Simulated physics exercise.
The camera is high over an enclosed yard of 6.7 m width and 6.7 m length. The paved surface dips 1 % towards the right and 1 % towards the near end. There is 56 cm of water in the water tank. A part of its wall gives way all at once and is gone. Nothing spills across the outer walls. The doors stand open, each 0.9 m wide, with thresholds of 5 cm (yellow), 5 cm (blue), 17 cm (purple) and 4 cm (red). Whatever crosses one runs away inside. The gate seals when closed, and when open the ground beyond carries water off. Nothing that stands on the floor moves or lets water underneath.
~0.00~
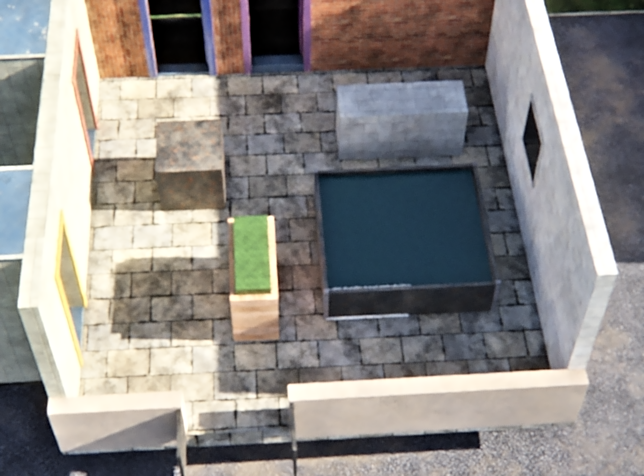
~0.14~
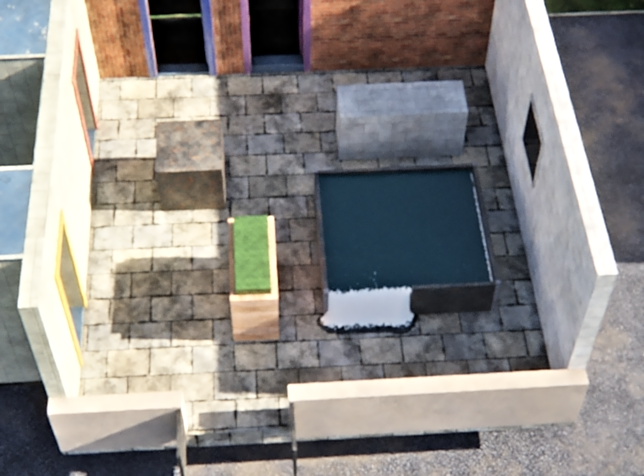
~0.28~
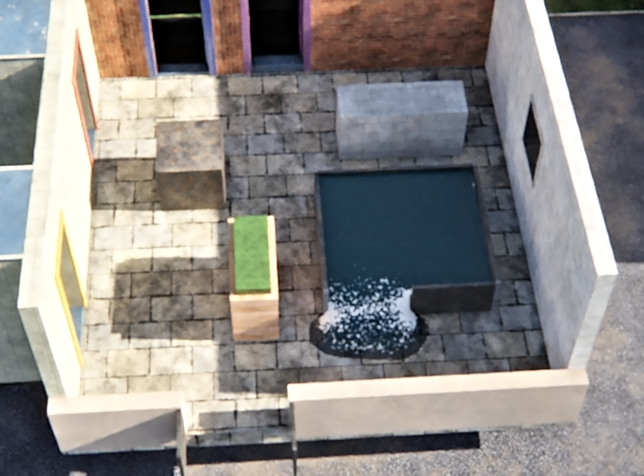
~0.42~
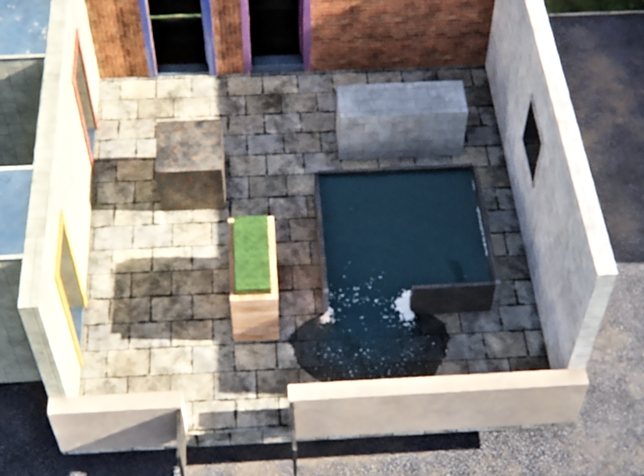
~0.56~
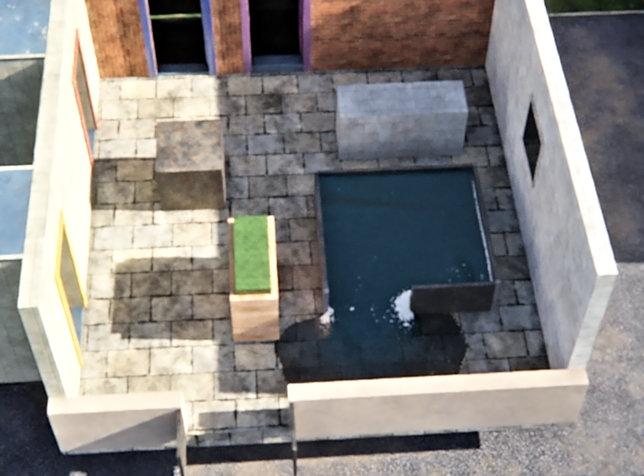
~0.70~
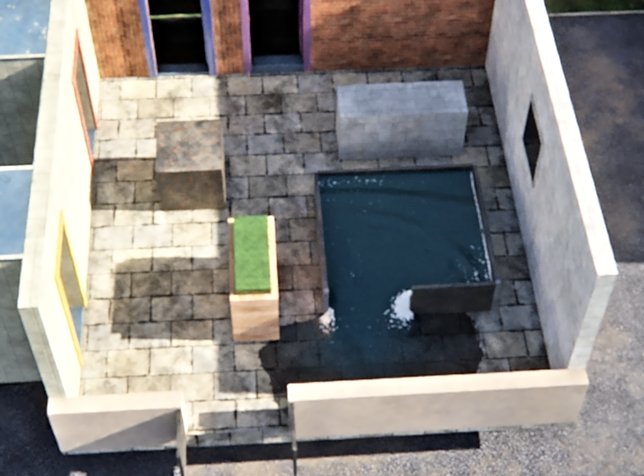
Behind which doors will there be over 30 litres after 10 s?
Door by door: At the yellow door it goes over the limit; at the blue door it stays under the limit; at the purple door it keeps below the limit; at the red door it does not reach the limit.
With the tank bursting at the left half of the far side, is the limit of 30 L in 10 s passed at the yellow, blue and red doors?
Then: Yellow under, blue past it, red above.
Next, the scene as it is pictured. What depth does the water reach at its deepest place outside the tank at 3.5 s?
Roughly 30 cm.
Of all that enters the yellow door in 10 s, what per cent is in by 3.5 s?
Some 10 per cent by then.
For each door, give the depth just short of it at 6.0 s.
In cm: Yellow 10, blue 0, purple 0, red 2.
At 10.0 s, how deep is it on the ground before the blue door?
Roughly 3.5 cm deep.
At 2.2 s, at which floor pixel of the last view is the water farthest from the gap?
Near (91, 423).
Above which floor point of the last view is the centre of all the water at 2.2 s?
Around (385, 295).
After 1.4 s water covers 15 % of the floor and is deepest (40 cm) near (367, 409); yellow door not reached, blue door not reached, purple door not reached, red door not reached.
After 2.2 s water covers 25 % of the floor and is deepest (39 cm) near (365, 398); yellow door not reached, blue door not reached, purple door not reached, red door not reached.
After 3.5 s water covers 35 % of the floor and is deepest (30 cm) near (546, 400); yellow door 12 cm at the sill, 7 L in, blue door not reached, purple door not reached, red door not reached.
After 6.0 s water covers 65 % of the floor and is deepest (20 cm) near (367, 409); yellow door 10 cm at the sill, 48 L in, blue door not reached, purple door not reached, red door 2 cm at the sill, 0 L in.
After 10.0 s water covers 95 % of the floor and is deepest (14 cm) near (546, 400); yellow door 6 cm at the sill, 77 L in, blue door 4 cm at the sill, 0 L in, purple door 3 cm at the sill, 0 L in, red door 4 cm at the sill, 0 L in.
